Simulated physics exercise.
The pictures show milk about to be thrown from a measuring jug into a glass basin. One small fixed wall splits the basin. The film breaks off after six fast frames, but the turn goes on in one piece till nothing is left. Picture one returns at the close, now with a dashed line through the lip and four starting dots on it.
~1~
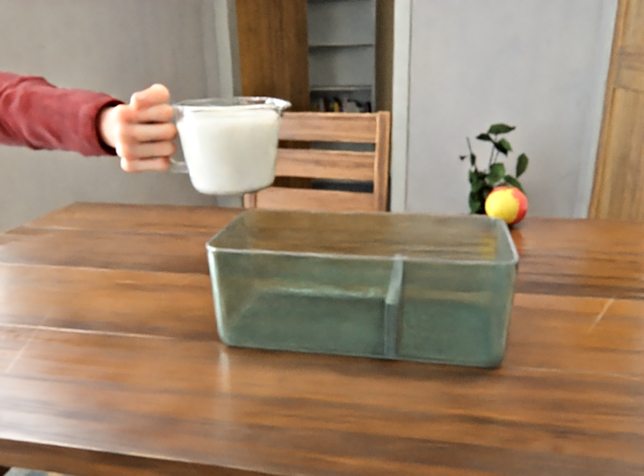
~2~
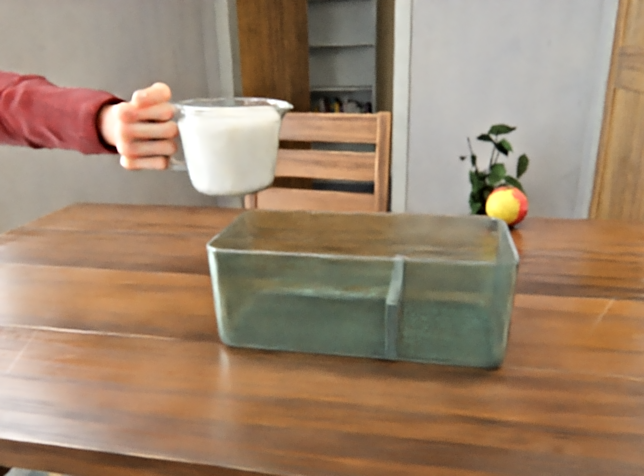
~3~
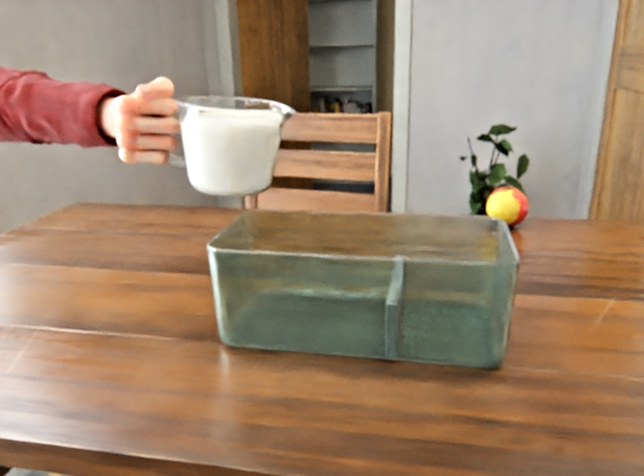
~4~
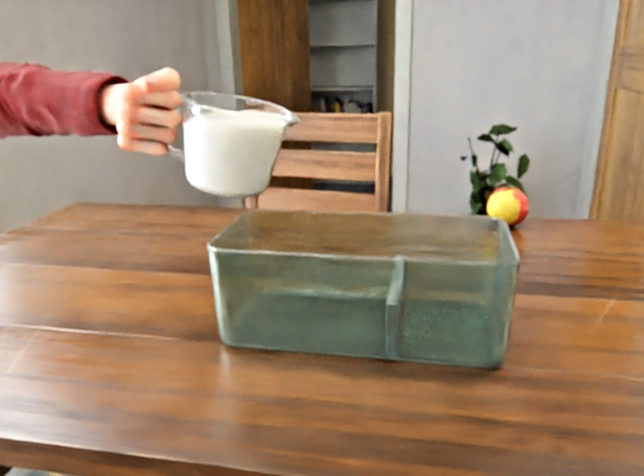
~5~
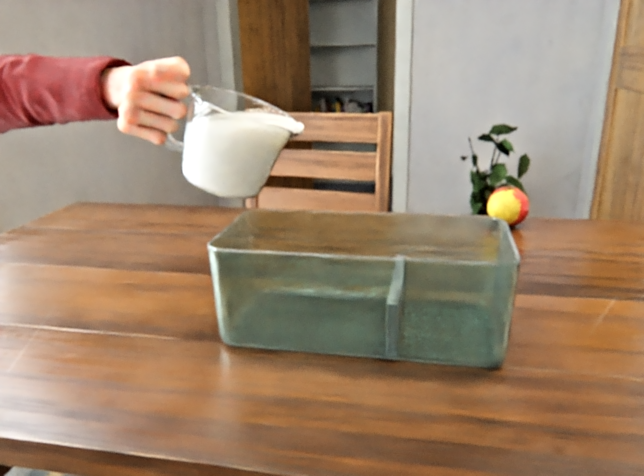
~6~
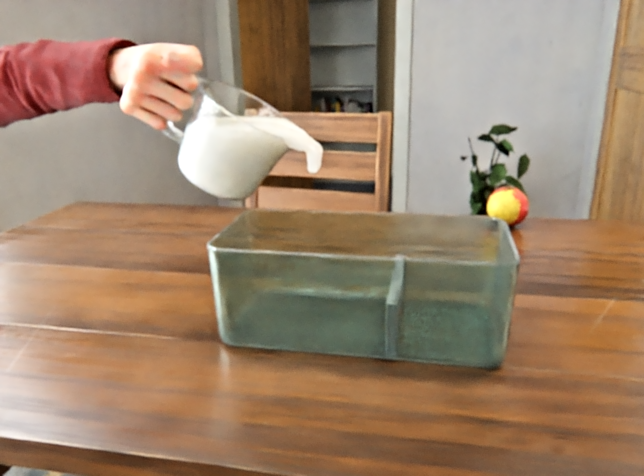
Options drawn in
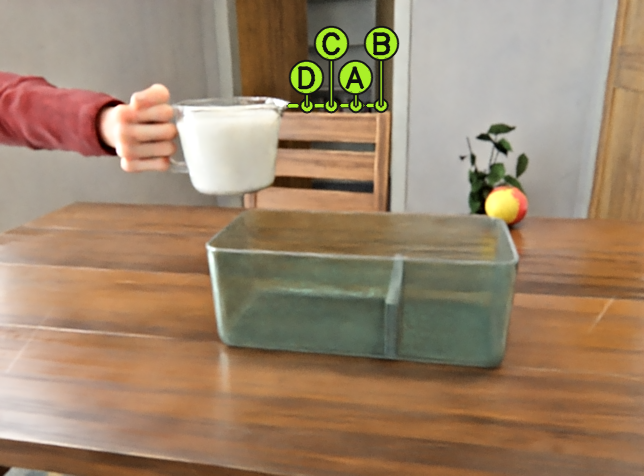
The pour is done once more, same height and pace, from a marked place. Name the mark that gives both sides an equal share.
I would pick dot A.
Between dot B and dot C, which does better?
B it is.
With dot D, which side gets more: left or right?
More ends on the left.
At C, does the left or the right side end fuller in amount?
More ends on the left.
In lime, A at (355, 105); B at (381, 105); C at (331, 105); D at (306, 105).
With A, about 51 % ends left of the wall and 48 % right of it.
With B, about 23 % ends left of the wall and 77 % right of it.
With C, about 90 % ends left of the wall and 9 % right of it.
With D, about 98 % ends left of the wall and 1 % right of it.
